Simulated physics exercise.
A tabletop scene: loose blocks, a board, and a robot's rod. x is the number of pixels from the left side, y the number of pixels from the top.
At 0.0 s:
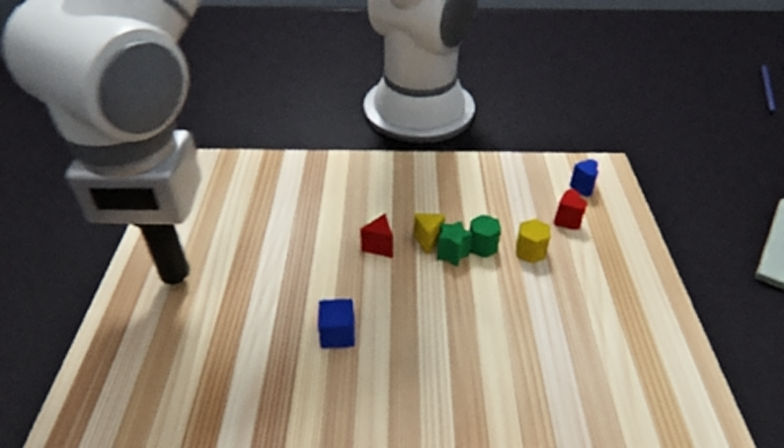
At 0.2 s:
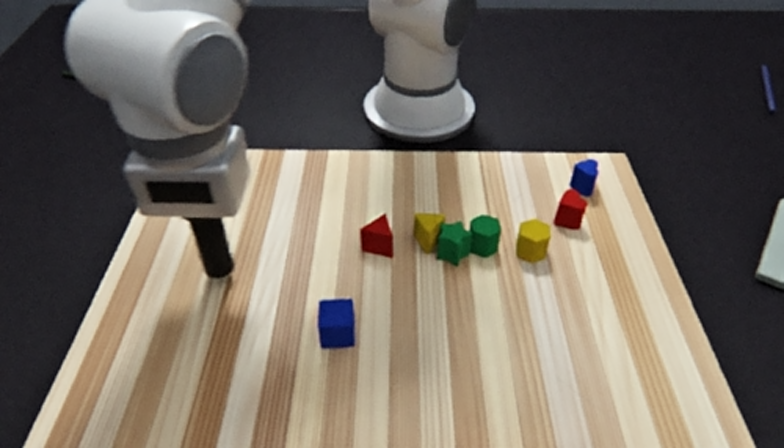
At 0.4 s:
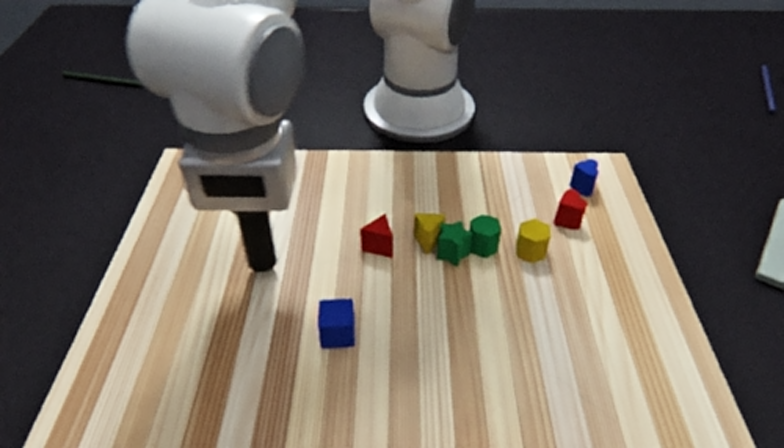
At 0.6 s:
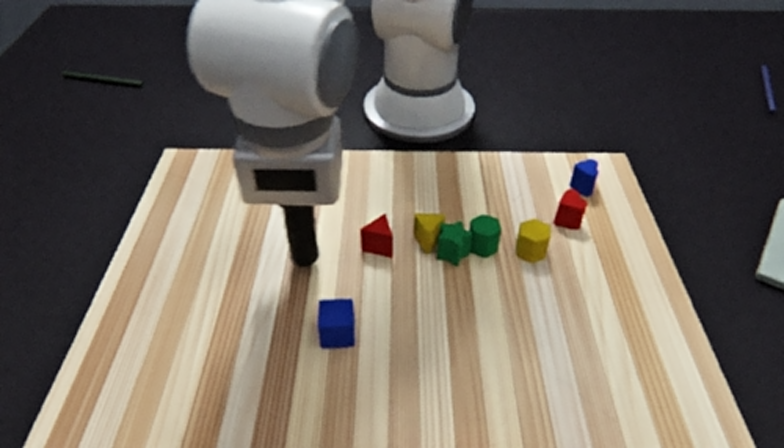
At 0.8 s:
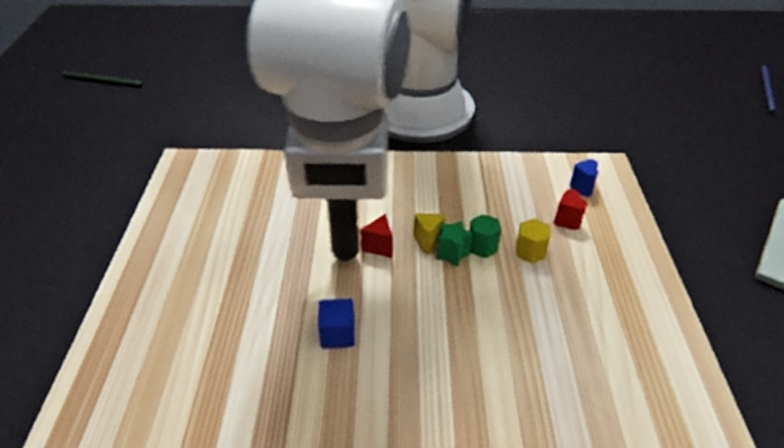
A robot arm moves its black rod steadily right across a wooden table beside still blocks.
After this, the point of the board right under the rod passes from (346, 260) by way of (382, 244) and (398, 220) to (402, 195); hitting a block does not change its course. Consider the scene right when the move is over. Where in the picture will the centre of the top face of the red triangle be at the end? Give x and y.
Answer: (422, 200).
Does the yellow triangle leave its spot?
Final answer: Yes.
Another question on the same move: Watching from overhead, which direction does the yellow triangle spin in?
Viewed from the top, it goes clockwise.
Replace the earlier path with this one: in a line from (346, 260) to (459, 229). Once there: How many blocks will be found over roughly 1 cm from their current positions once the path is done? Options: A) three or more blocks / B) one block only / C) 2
The answer is C.
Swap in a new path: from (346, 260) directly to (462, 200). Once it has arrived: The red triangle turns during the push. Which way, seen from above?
From above, it turns clockwise.
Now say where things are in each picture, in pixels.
Rod's lower end at (175, 274); red triangle at (379, 226); yellow triangle at (430, 220); green star-shaped block at (455, 232), in the first frame.
Rod at (220, 268); blocks still, in the second frame.
Rod at (263, 262); blocks still, in the third frame.
Rod at (305, 256); blocks still, in the fourth frame.
Rod at (346, 251); red triangle at (379, 226); yellow triangle at (430, 220); green star-shaped block at (455, 232), in the fifth frame.
What follows on the original path. One third of the way, rod at (382, 235); red triangle at (407, 216), turned 35° clockwise; yellow triangle at (433, 219), turned 20° clockwise.
Two thirds of the way, rod at (398, 211); red triangle at (422, 201), turned 85° clockwise; yellow triangle at (438, 216), turned 65° clockwise.
At the end, rod at (403, 186); red triangle at (422, 200), turned 95° clockwise; yellow triangle at (438, 216), turned 65° clockwise; green star-shaped block still.
